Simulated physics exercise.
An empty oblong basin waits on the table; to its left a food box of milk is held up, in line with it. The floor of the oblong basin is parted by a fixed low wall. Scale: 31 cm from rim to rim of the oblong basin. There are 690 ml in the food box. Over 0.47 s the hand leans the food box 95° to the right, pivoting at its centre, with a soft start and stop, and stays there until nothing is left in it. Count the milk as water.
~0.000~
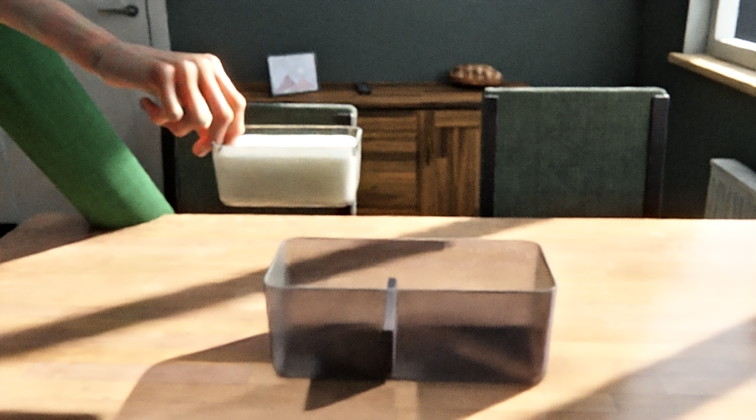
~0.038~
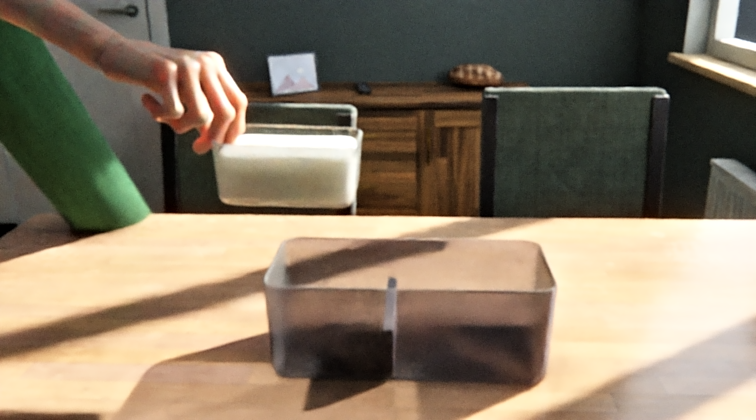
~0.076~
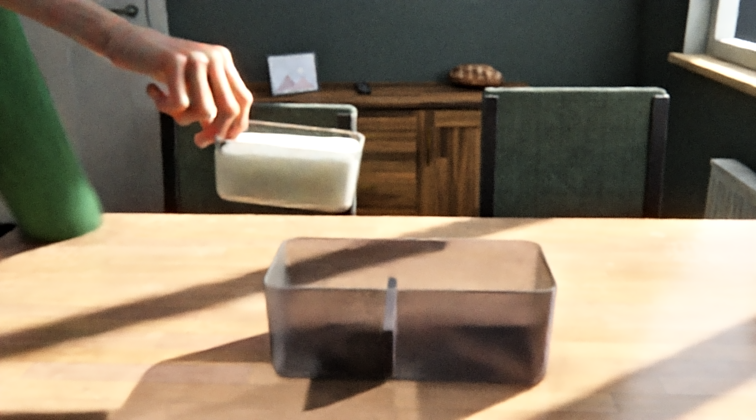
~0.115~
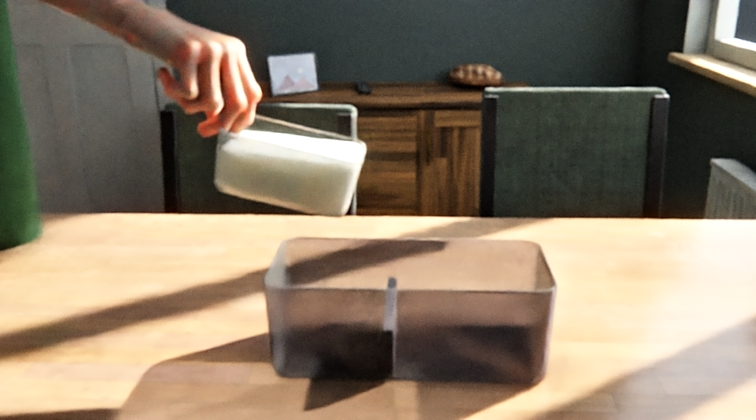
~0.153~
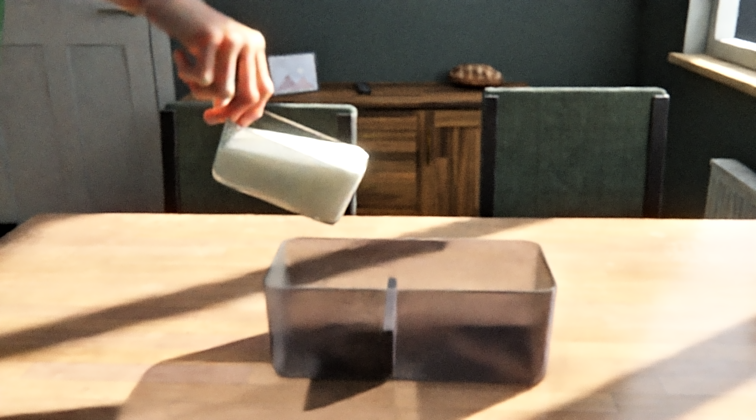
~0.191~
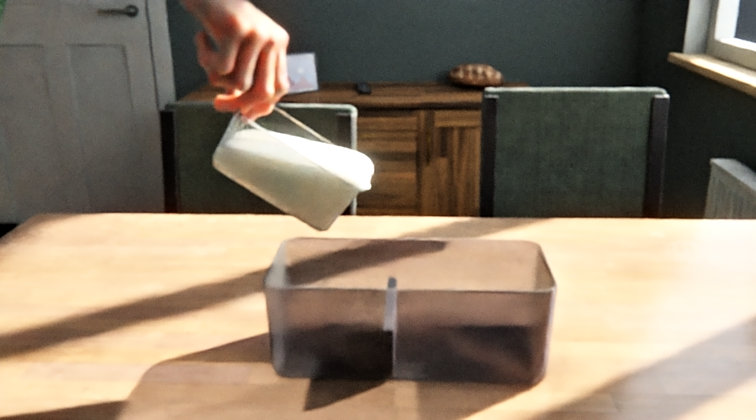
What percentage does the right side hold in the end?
About 63 per cent.
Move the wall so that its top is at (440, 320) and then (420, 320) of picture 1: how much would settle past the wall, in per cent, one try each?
First 15, then 25 per cent.
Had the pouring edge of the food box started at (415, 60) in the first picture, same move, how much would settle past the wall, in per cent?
In that case some 85 per cent.
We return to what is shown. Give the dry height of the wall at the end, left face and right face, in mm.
Left about 46 mm, right about 42 mm.
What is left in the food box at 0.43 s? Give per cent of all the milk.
About 18 per cent.
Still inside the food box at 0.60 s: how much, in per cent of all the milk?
Near 3 in a hundred.
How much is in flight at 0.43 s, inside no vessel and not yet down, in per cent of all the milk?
About 32 per cent.
After 0.43 s the tilt is 93° and 18 per cent is still to pour, 8 is left of the wall and 41 right of it.
After 0.60 s the tilt is 95° and 3 per cent is still to pour, 27 is left of the wall and 64 right of it.
After 0.77 s the tilt is 95° and 1 per cent is still to pour, 33 is left of the wall and 61 right of it.
After 0.97 s the tilt is 95° and 0 per cent is still to pour, 35 is left of the wall and 63 right of it.
In the end 35 per cent lies left of the wall, 63 right of it and 2 outside.
